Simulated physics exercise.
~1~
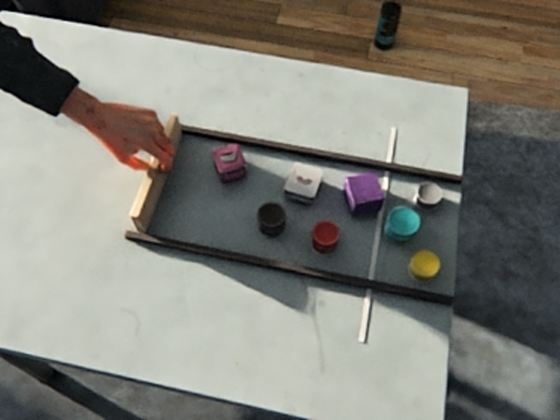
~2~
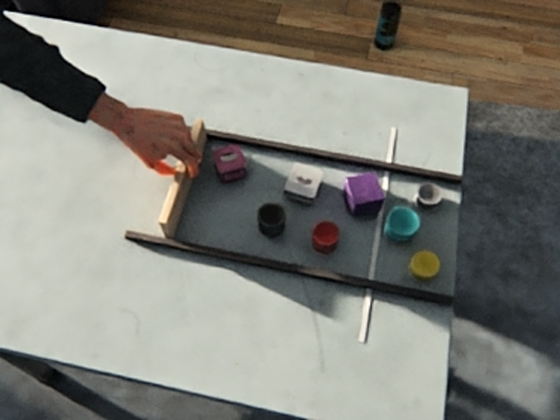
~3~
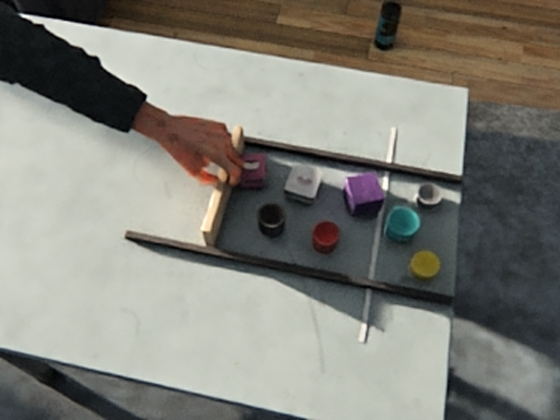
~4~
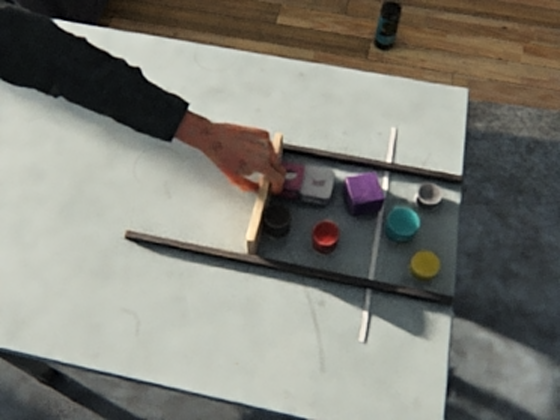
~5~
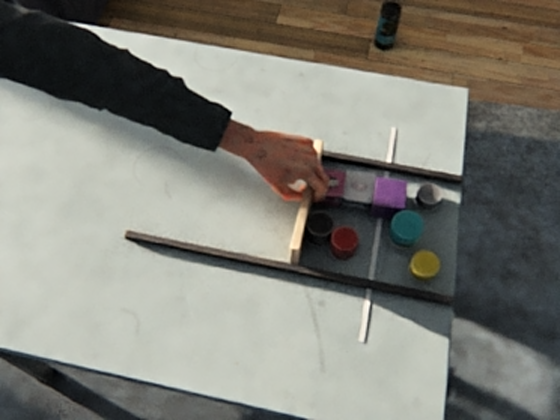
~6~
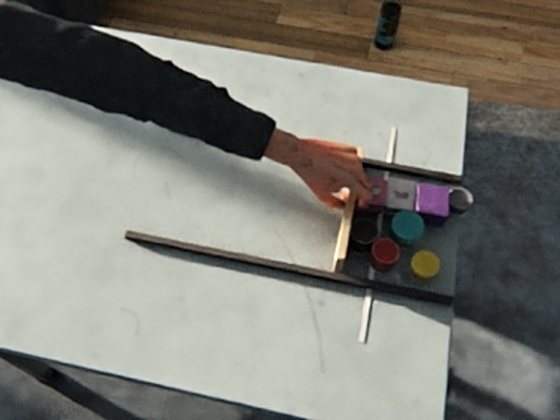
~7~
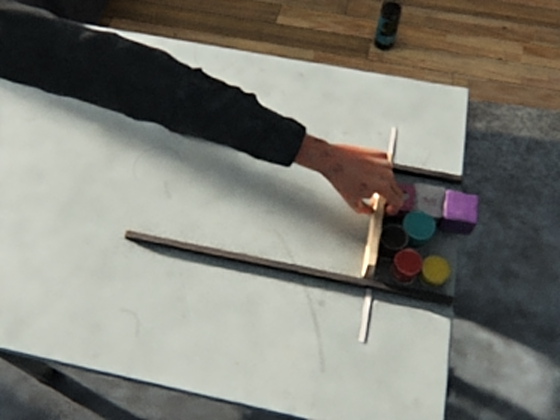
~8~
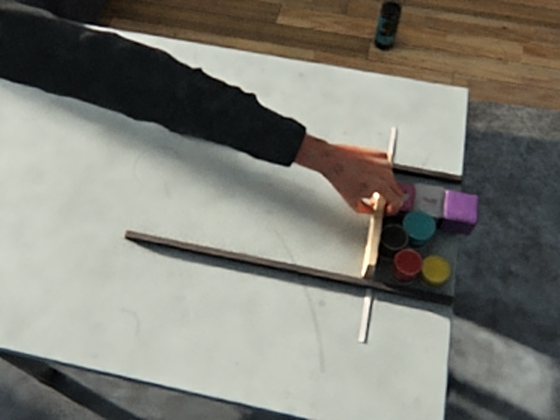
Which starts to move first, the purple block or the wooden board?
The wooden board starts to move first. The purple block stays still until the board has pushed the nearer things up against it.
A hand in a dark sleeve grips an upright wooden board at the left end of a dark, railed tray on a pale table, seen from above with wooden floor and grey carpet beyond. Small pink, white, purple, black, red, turquoise, yellow and grey things lie scattered ahead of it. The hand slides the board right, gathering the pink case, then the white case and black tin, then the purple block and the rest. The grey tin goes over the right edge and drops out of view. The board stops at the pale strip, with the others bunched at the edge and the purple block jutting out.
